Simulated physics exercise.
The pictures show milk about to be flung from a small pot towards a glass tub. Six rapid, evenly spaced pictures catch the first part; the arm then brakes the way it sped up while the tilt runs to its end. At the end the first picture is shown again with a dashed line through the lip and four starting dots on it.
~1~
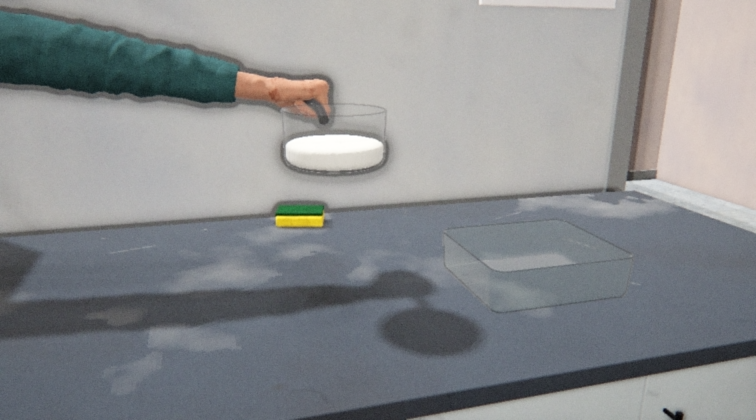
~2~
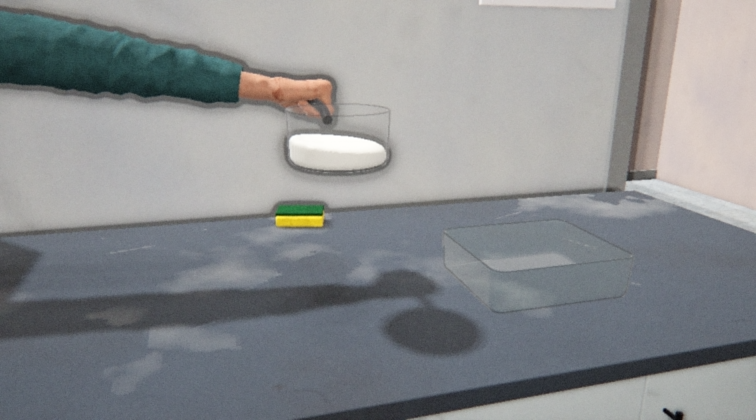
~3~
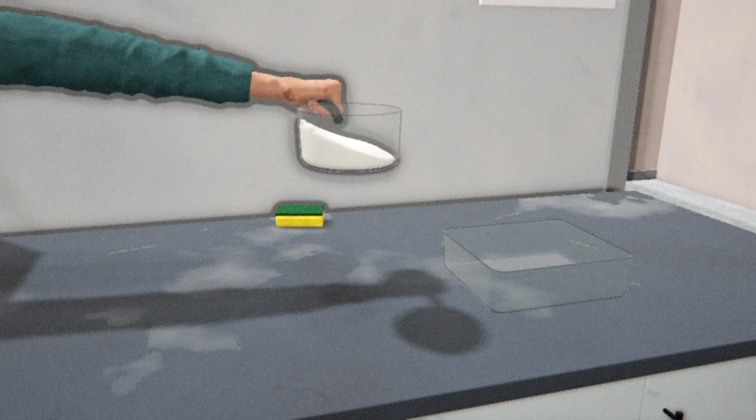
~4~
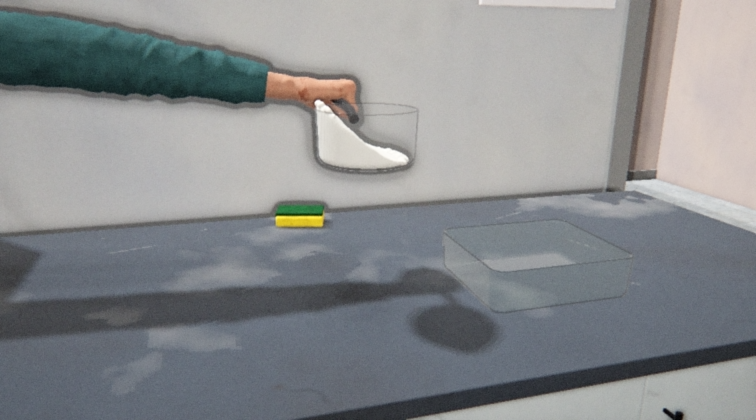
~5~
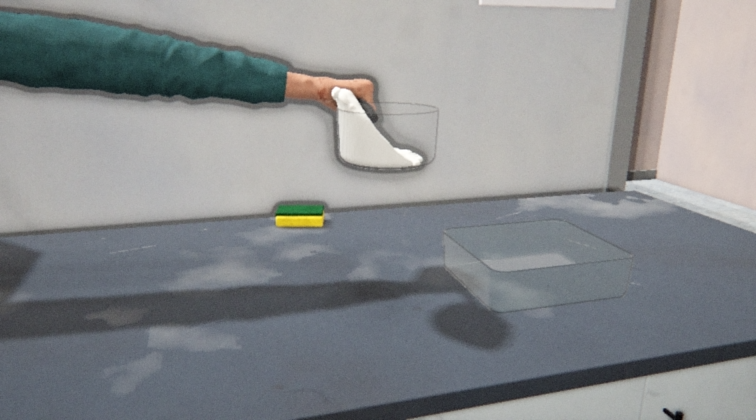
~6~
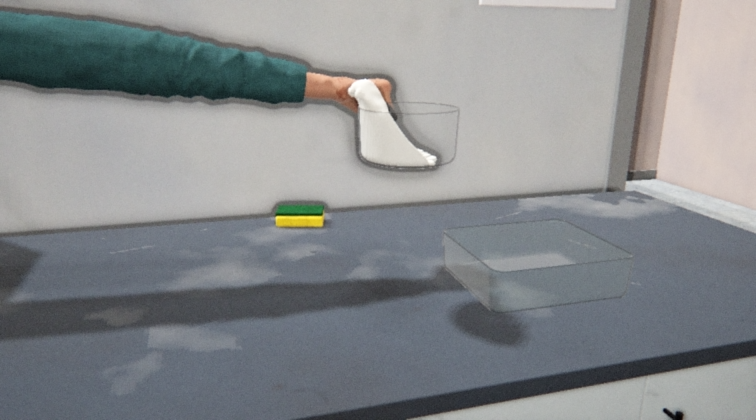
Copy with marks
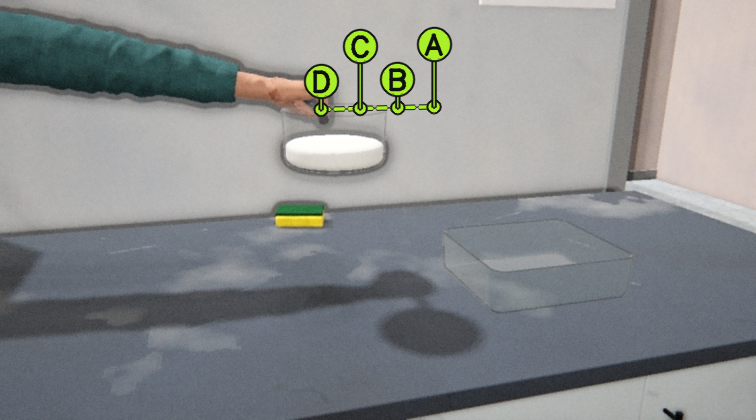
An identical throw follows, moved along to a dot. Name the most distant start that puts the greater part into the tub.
Go for C.
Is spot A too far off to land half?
No, that is safe.
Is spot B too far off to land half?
No, that is safe.
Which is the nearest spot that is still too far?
Here it is spot D.
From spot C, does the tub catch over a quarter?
Yes.
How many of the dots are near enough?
Three of them.
In lime, A at (434, 106); B at (397, 107); C at (360, 108); D at (321, 109).
Choosing A, about 69 % lands in the tub, 3 % falls short and 28 % goes beside or beyond.
Choosing B, about 76 % lands in the tub, 6 % falls short and 18 % goes beside or beyond.
Choosing C, about 76 % lands in the tub, 12 % falls short and 12 % goes beside or beyond.
Choosing D, about 23 % lands in the tub, 67 % falls short and 10 % goes beside or beyond.
